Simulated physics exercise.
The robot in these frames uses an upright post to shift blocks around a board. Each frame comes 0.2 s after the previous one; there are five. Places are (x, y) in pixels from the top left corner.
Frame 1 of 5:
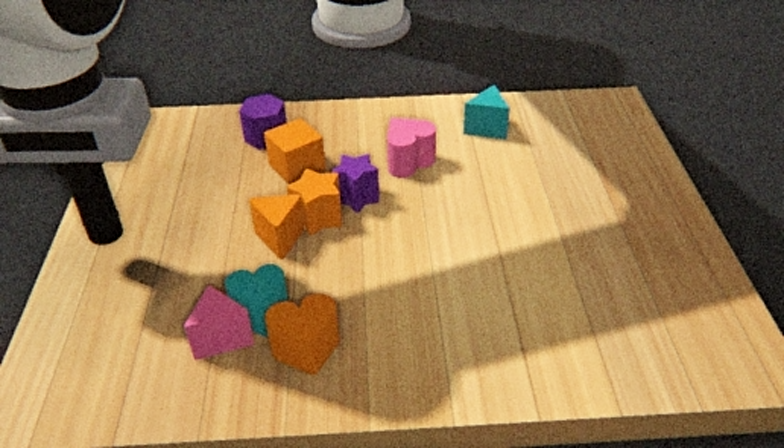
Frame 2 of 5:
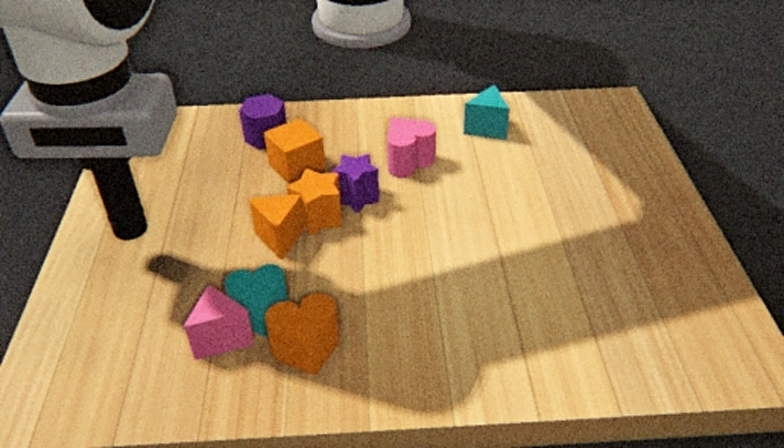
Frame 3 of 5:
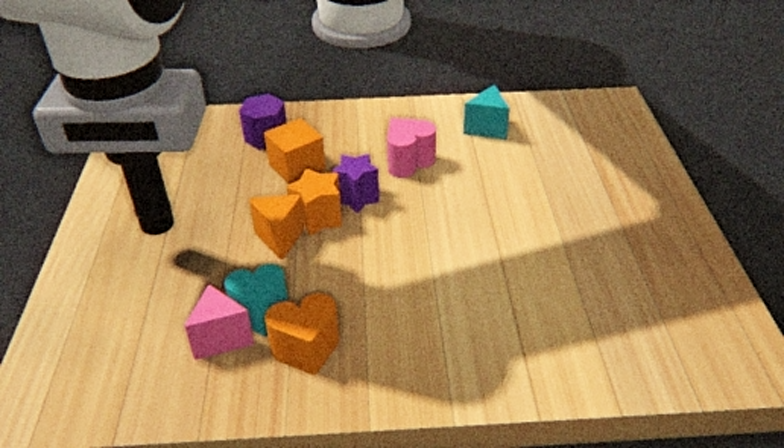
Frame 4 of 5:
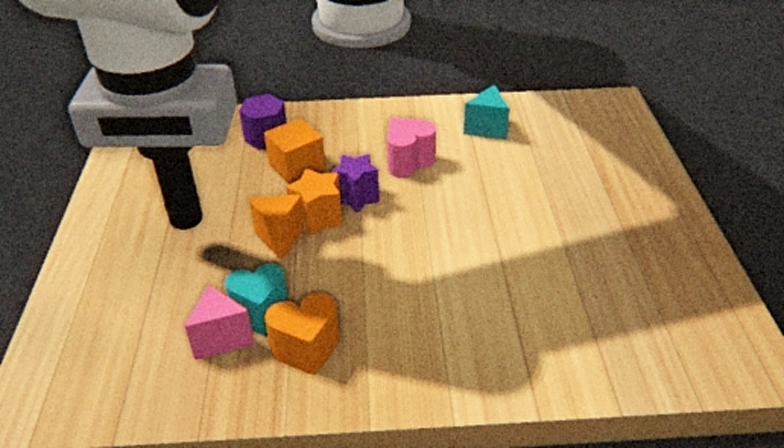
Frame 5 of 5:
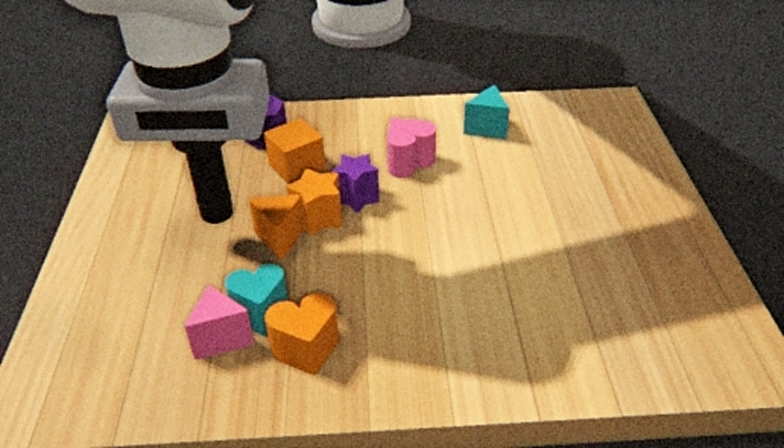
The clip shows a robot arm with a dark upright post moving steadily rightward over the left side of a wooden board, its shadow shifting across the surface, while the orange, purple, pink and turquoise blocks stay in place.
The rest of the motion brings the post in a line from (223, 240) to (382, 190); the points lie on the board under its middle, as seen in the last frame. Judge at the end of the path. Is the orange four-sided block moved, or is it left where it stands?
That one stays where it is.
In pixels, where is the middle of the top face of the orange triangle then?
The answer is (302, 206).
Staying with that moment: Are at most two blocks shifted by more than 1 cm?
The answer is no.
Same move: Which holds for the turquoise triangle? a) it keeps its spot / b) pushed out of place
My answer is option a.
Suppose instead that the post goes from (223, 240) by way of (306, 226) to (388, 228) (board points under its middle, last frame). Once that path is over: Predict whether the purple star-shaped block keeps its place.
By the end it has moved.
The first path, step by step. One third of the way, post at (276, 198); orange triangle at (296, 205), turned 60° clockwise; orange star-shaped block at (332, 184), turned 25° anticlockwise; purple star-shaped block at (358, 163), turned 10° clockwise.
Two thirds of the way, post at (330, 182); orange triangle at (302, 206), turned 95° clockwise; orange star-shaped block at (360, 183); purple star-shaped block at (376, 160), turned 30° anticlockwise.
At the end, post at (381, 166); orange triangle at (302, 206), turned 95° clockwise; orange four-sided block in place; orange star-shaped block at (381, 181), turned 45° clockwise; purple star-shaped block at (412, 153), turned 30° anticlockwise; turquoise triangle in place.
